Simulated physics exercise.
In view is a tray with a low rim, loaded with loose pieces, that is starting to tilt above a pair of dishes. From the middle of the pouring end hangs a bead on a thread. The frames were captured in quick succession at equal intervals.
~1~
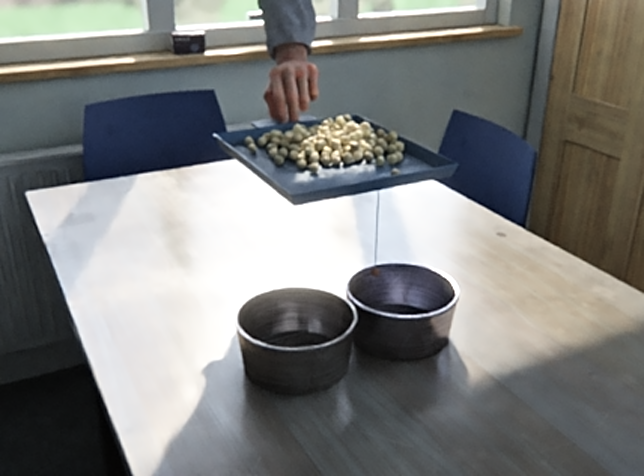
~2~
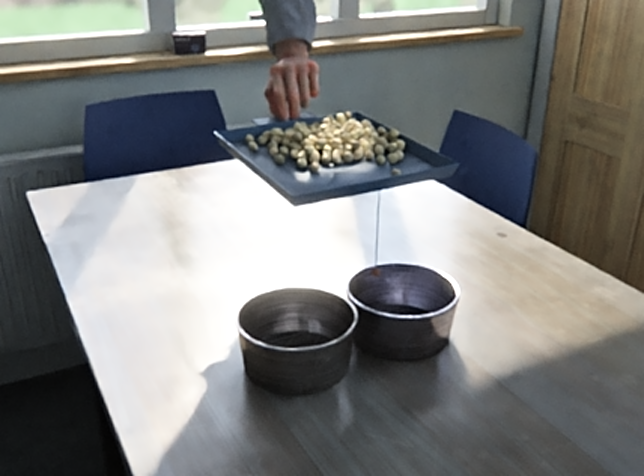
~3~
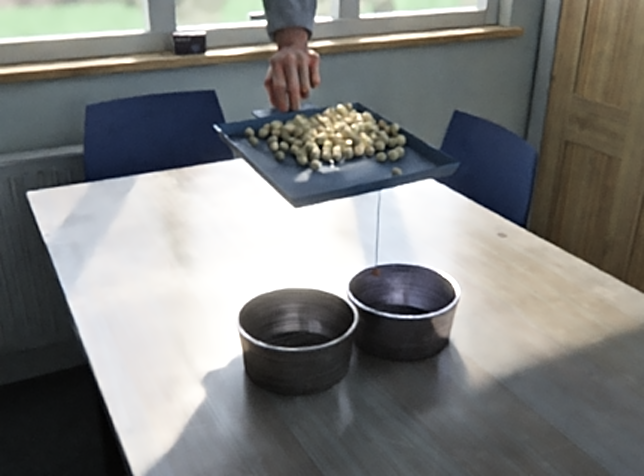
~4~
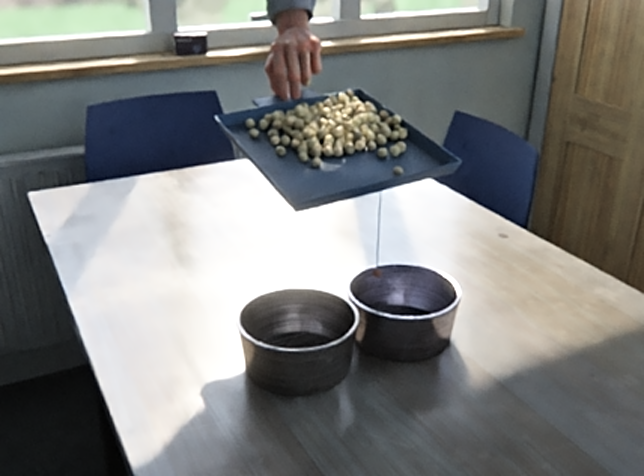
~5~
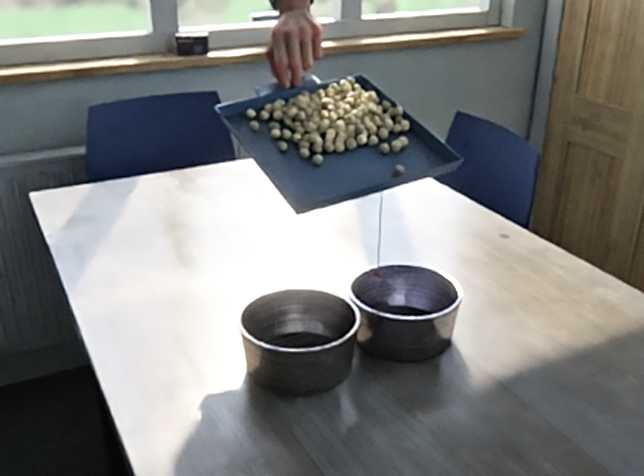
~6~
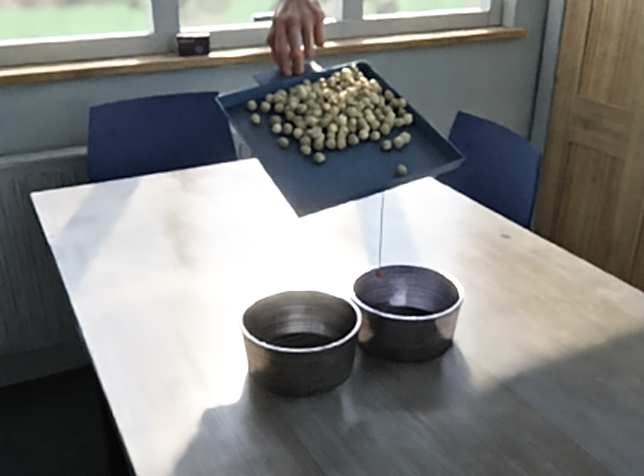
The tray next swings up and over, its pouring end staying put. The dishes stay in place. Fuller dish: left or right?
Left.
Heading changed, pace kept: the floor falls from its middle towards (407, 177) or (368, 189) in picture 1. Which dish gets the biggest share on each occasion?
Results - the dish on the right side first, the dish on the right side second.
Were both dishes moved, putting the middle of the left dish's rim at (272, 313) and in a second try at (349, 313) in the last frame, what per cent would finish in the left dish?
50 %, then 70 %.
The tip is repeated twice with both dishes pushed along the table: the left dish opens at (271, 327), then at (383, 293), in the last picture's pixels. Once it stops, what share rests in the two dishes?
In order: 80 percent, then 30 percent.
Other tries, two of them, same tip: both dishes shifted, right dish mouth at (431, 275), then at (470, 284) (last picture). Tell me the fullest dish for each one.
Result for the first try: The dish on the left side; for the second: The dish on the left side.
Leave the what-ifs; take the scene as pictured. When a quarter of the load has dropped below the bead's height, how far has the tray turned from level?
70° or so.
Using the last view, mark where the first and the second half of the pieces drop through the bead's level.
Early half: (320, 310); late half: (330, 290).
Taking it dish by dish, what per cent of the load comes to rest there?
Result - left dish: 80 %; right dish: 10 %.
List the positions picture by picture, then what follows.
In the first picture, corners of the pouring end at (294, 192) and (452, 163), level; middle of the load at (335, 138), macadamia nuts; left dish at (323, 365); right dish at (433, 332); bead on its thread at (375, 272).
In the second picture, corners of the pouring end at (295, 193) and (453, 163), level; middle of the load at (336, 137).
In the third picture, corners of the pouring end at (295, 195) and (453, 162), tipped barely, lowest at the left corner; middle of the load at (336, 131).
In the fourth picture, corners of the pouring end at (296, 200) and (455, 160), tipped a little, lowest at the left corner; middle of the load at (338, 123).
In the fifth picture, corners of the pouring end at (297, 203) and (457, 158), tipped a little, lowest at the left corner; middle of the load at (339, 114).
In the sixth picture, corners of the pouring end at (299, 207) and (459, 157), tipped clearly, lowest at the left corner; middle of the load at (341, 106); left dish at (327, 367); right dish at (437, 334).
Soon, tray tipped steeply; about two thirds on the tray; a small part in the left dish; a stray few in the right dish; a stray few outside both; about a quarter in the air.
A while on, tray tipped past a quarter turn; a stray few on the tray; about two thirds in the left dish; a small part in the right dish; a small part outside both; a small part in the air.
Towards the end, tray tipped past a quarter turn; most in the left dish; a small part in the right dish; a small part outside both.
Finally, tray tipped past a quarter turn; most in the left dish; a small part in the right dish; a small part outside both.
